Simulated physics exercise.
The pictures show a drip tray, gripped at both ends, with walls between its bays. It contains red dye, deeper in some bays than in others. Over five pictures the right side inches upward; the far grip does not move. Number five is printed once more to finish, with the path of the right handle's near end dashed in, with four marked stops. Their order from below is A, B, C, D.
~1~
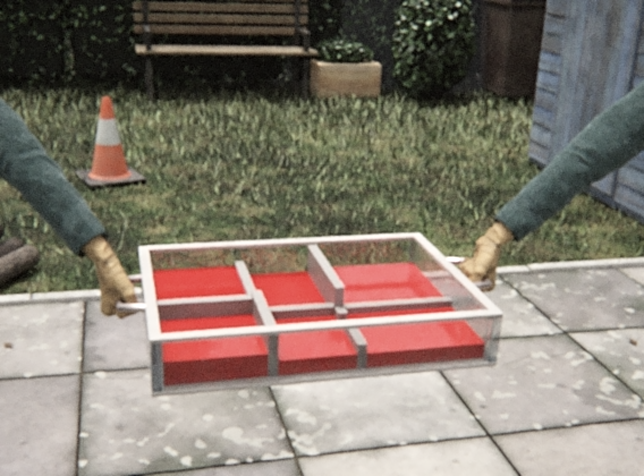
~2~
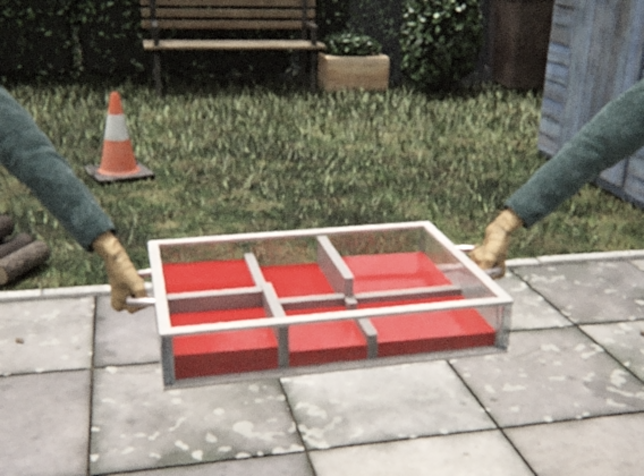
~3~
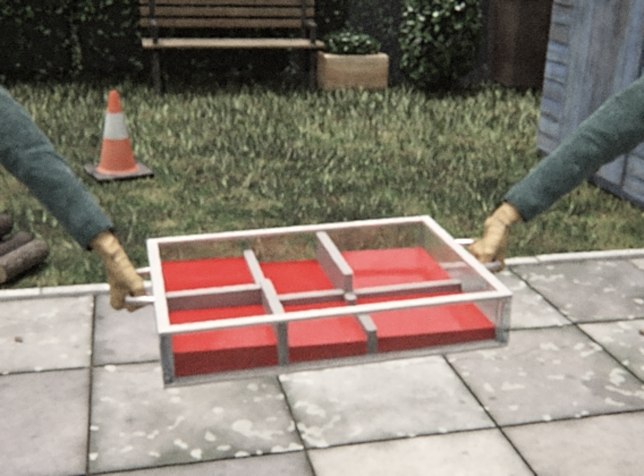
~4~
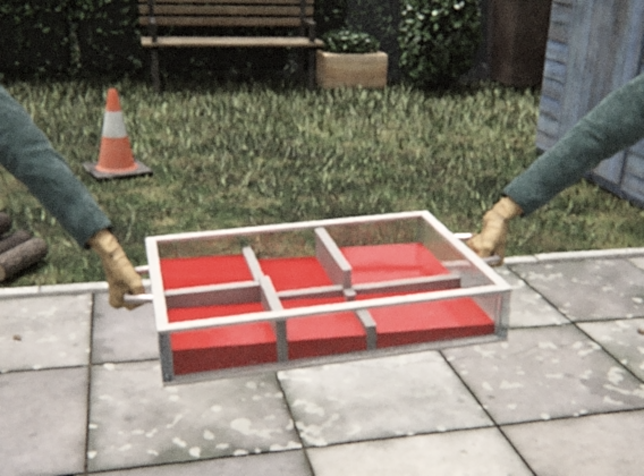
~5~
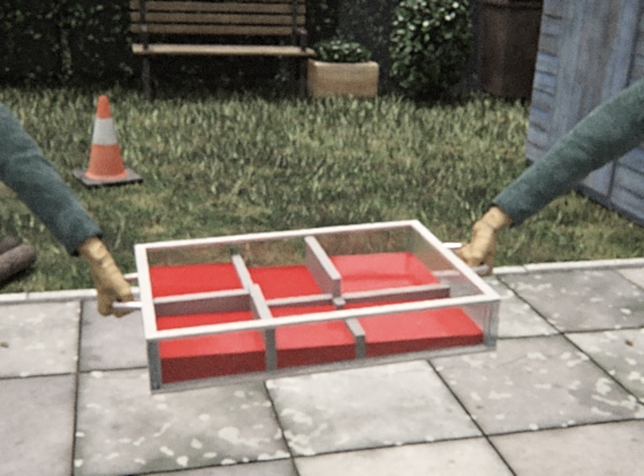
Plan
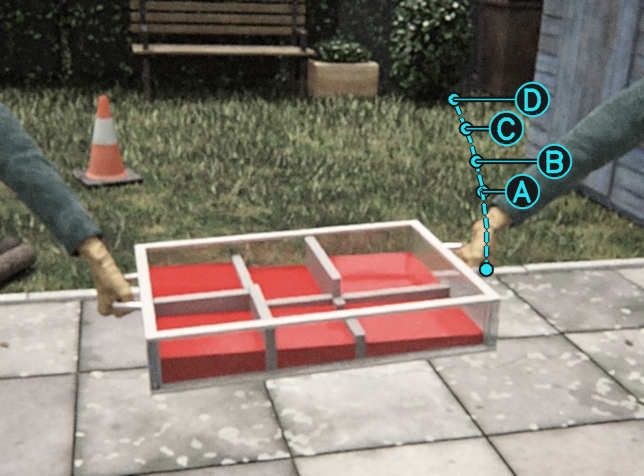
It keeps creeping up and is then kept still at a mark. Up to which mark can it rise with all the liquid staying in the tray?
Go for A.
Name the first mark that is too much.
Mark B.
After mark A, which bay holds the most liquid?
It is the back left one.
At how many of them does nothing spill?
One of them.
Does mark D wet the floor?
Yes, that goes wrong.
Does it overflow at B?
Yes.
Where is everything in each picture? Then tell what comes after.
In the first picture, the tray is level; deepest in the back left bay, at (200, 289), shallowest in the back middle; right handle at (475, 272).
The second picture shows tipped about 1° down to the left; no wall is crossed; right handle at (485, 260).
The third picture shows tipped about 2° down to the left; no wall is crossed; right handle at (485, 254).
The fourth picture shows tipped about 3° down to the left; no wall is crossed; right handle at (484, 248).
The fifth picture shows tipped about 3° down to the left; deepest in the back left bay, at (198, 285), shallowest in the front right; right handle at (473, 258).
In cyan, A at (482, 191); B at (476, 161); C at (466, 128); D at (454, 99).
With A, nothing spills; the back left bay holds the most.
With B, about 4 % goes over the rim.
With C, about 21 % goes over the rim.
With D, about 36 % goes over the rim.
